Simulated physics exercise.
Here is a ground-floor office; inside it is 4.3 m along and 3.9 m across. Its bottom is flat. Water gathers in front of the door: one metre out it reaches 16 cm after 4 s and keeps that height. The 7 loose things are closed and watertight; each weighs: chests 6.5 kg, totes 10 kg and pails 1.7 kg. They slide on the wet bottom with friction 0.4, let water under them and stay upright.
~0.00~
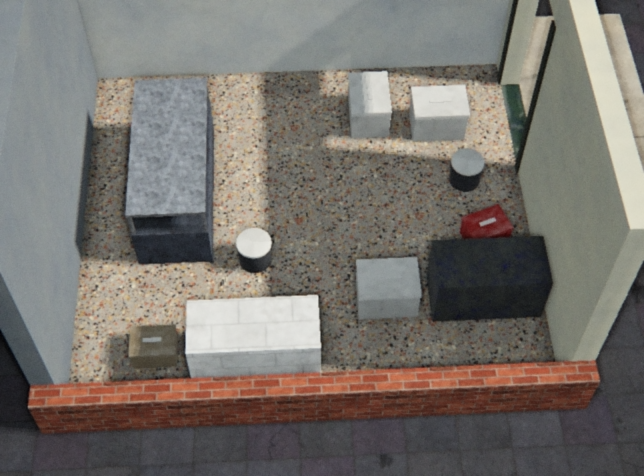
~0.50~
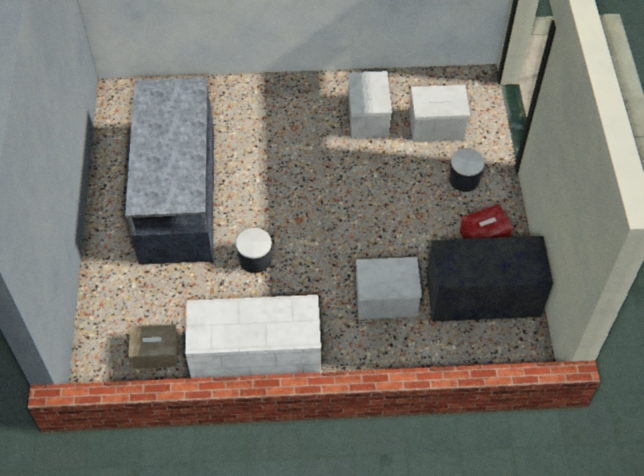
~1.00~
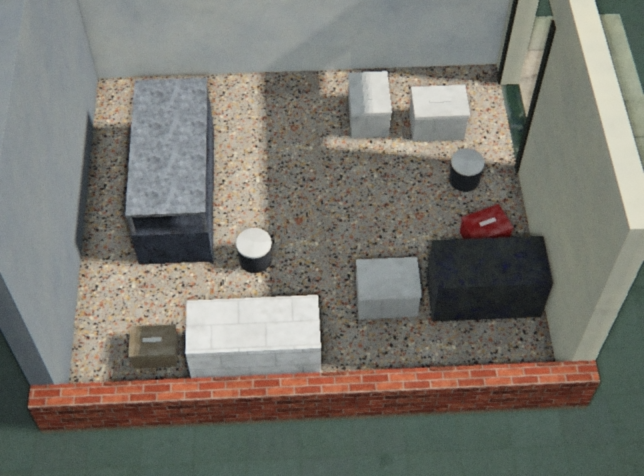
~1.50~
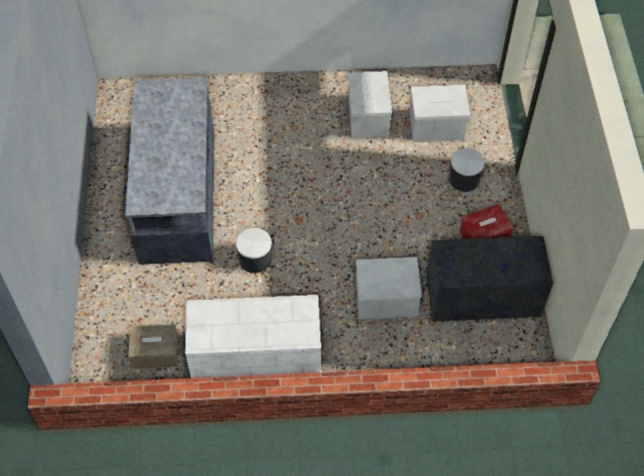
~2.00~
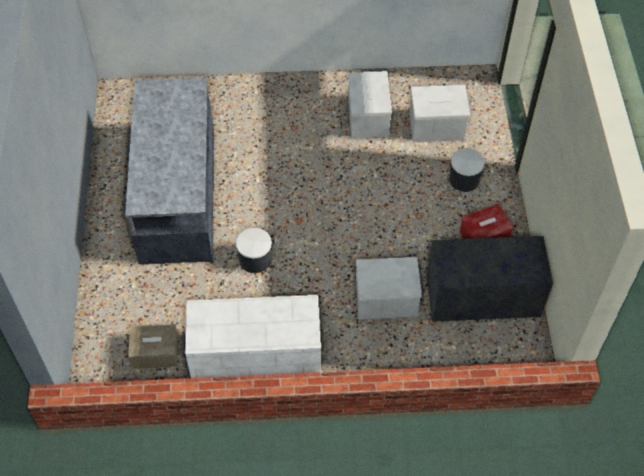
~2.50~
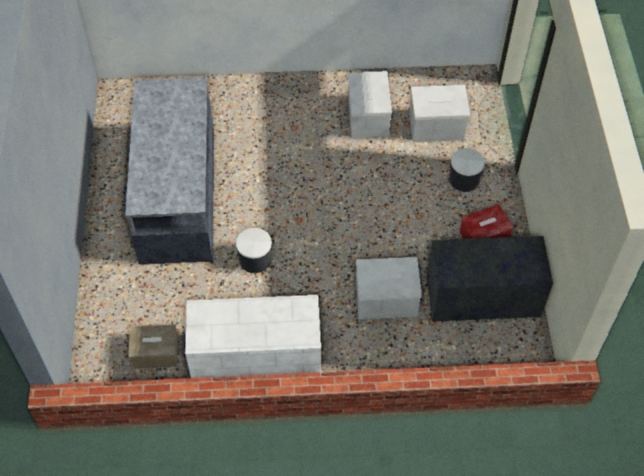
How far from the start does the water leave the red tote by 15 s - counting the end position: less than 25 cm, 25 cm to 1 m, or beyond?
Red tote stays put.
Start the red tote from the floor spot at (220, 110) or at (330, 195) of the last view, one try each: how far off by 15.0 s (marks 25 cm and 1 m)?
In that order: It travels far; it holds its place.
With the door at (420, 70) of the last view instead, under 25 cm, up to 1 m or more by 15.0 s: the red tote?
In that case the red tote travels far.
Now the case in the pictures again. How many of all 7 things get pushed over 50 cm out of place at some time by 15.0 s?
That makes 3.
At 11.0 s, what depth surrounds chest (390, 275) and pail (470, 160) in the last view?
About 3 and 2 cm.
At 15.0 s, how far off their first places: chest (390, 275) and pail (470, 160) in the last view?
In that order: 50 cm, 30 cm.
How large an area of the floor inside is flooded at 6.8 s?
Roughly 10.0 m2.
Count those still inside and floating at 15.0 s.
At that moment 5.
After 3.5 s the red tote is near (488, 222), 0.0 m from its start, aground; 0 afloat.
After 6.8 s the red tote is near (488, 222), 0.0 m from its start, aground; 3 afloat.
After 11.0 s the red tote is near (488, 222), 0.0 m from its start, aground; 3 afloat.
After 15.0 s the red tote is near (488, 222), 0.0 m from its start, aground; 5 afloat.
